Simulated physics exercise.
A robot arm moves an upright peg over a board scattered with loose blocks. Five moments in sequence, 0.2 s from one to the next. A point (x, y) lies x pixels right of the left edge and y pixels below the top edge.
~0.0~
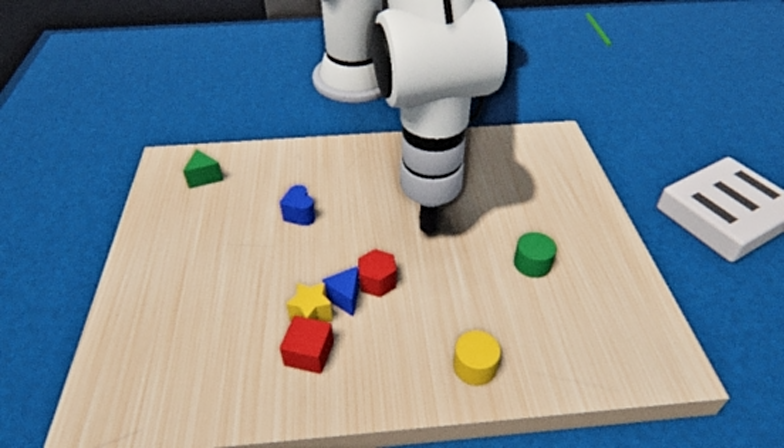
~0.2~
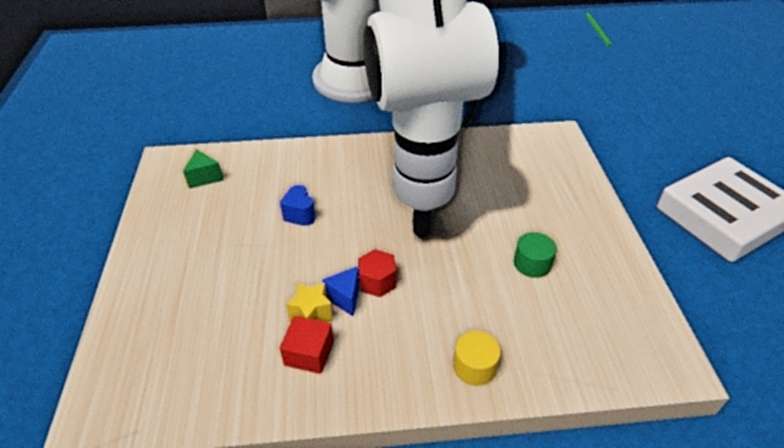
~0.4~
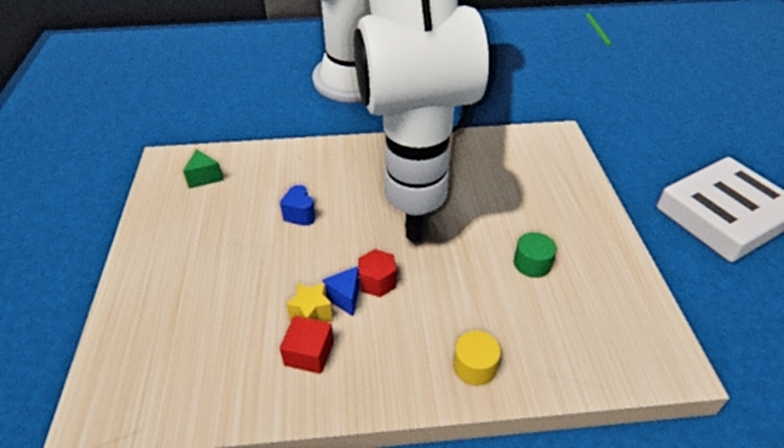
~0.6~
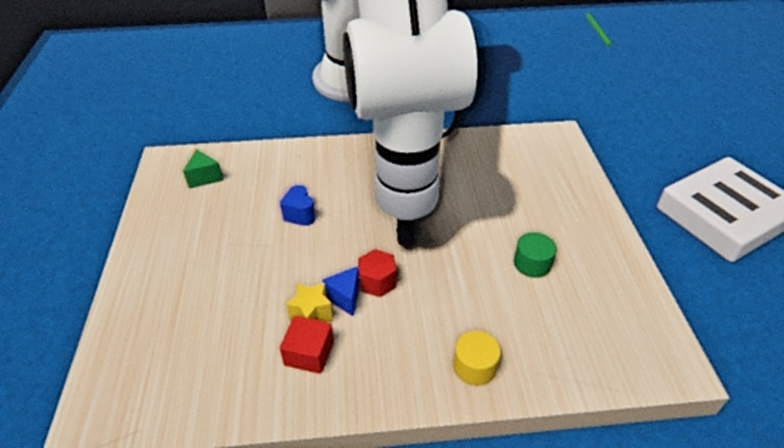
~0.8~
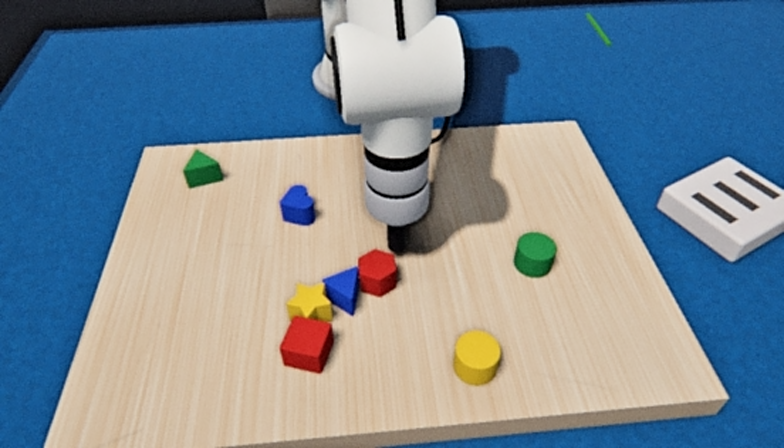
We see a robot arm holding an upright black peg above a wooden board scattered with colourful blocks; the arm moves the peg a short way left and slightly toward the viewer, nearing the red six-sided block, while the blocks stay still.
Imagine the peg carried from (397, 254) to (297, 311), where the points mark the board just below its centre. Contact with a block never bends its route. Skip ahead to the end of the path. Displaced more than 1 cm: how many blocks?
I count three at least.
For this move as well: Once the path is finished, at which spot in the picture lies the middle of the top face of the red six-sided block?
It sits at (374, 277).
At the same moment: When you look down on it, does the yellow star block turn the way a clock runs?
No, I don't think so.
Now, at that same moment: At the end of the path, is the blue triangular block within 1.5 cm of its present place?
No
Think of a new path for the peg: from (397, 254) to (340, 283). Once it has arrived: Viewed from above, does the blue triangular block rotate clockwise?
My answer is yes.
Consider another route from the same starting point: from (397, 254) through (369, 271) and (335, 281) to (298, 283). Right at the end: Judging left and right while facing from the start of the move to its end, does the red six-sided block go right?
I believe not.
What follows on the original path. One third of the way, peg at (364, 264); yellow star block at (302, 299); blue triangular block at (332, 288), turned 25° clockwise; red six-sided block at (373, 275), turned 30° anticlockwise.
Two thirds of the way, peg at (330, 284); yellow star block at (300, 299); blue triangular block at (332, 292), turned 30° clockwise; red six-sided block at (374, 277), turned 40° anticlockwise.
At the end, peg at (295, 303); red four-sided block at (299, 347), turned 40° anticlockwise; yellow star block at (275, 317), turned 25° anticlockwise; blue triangular block at (330, 298); red six-sided block at (374, 277), turned 40° anticlockwise.
